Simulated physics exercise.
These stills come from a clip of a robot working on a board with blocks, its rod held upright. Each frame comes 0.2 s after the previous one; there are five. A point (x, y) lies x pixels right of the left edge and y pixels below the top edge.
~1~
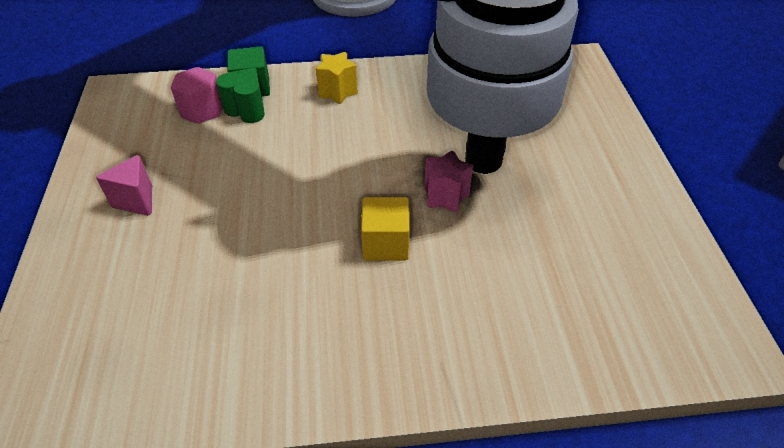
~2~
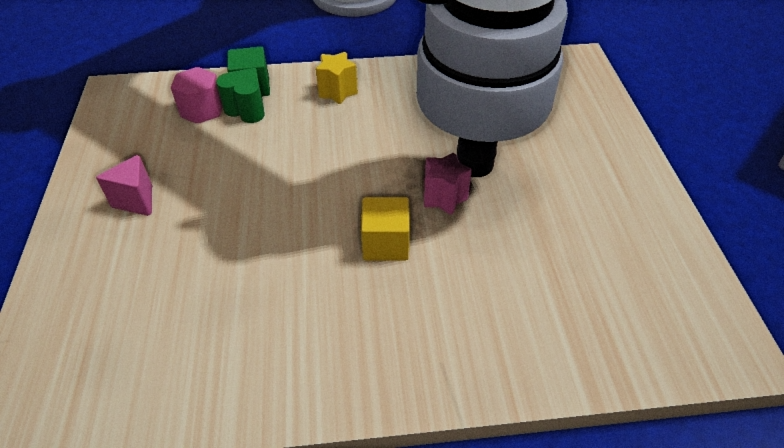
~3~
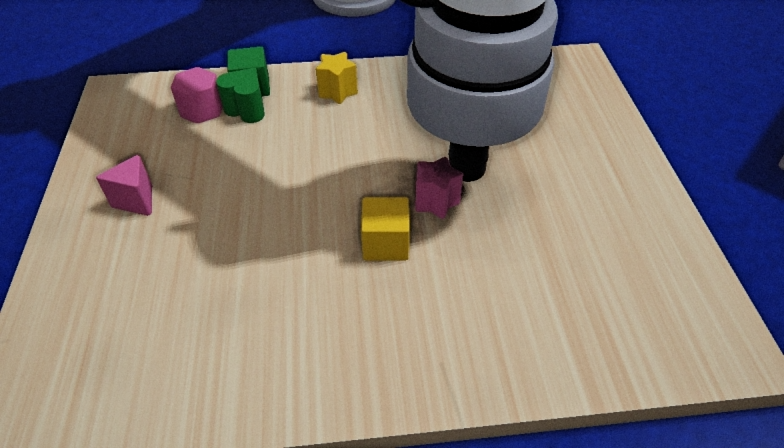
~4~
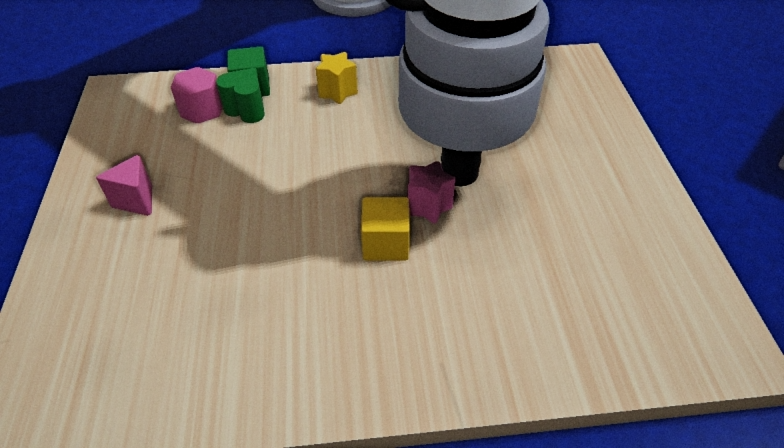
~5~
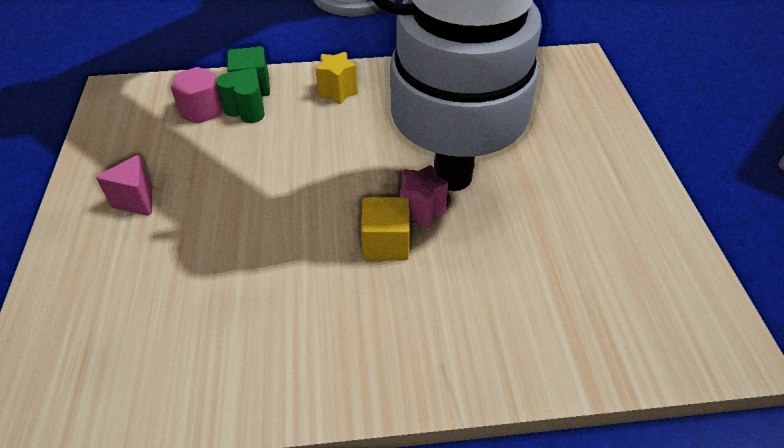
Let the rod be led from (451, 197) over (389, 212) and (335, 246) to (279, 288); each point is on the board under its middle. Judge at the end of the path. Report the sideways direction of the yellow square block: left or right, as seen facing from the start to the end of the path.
It is displaced to the left.
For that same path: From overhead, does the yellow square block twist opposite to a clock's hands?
It seems so.
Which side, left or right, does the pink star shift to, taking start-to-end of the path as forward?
It's set to shift right.
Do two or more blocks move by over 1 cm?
Yes - that is the case.
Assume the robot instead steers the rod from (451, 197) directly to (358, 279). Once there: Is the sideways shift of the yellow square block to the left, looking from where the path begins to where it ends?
My answer is no.
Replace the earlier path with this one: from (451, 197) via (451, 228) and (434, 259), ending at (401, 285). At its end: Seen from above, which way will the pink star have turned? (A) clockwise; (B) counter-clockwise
A: Clockwise.
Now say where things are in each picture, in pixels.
Tip of the rod at (483, 162), middles of tops, yellow square block at (385, 213), pink star at (448, 166), in the first frame.
Rod at (475, 166), pink star at (447, 167), in the second frame.
Rod at (467, 170), pink star at (438, 172), in the third frame.
Rod at (459, 174), pink star at (430, 176), in the fourth frame.
Rod at (453, 179), yellow square block at (385, 213), pink star at (423, 180), in the fifth frame.
On the path given first. One third of the way, rod at (388, 195); yellow square block at (351, 237), turned 50° anticlockwise; pink star at (354, 198).
Two thirds of the way, rod at (331, 229); yellow square block at (333, 254), turned 115° anticlockwise; pink star at (291, 228).
At the end, rod at (275, 271); yellow square block at (331, 266), turned 135° anticlockwise; pink star at (233, 251), turned 45° clockwise.
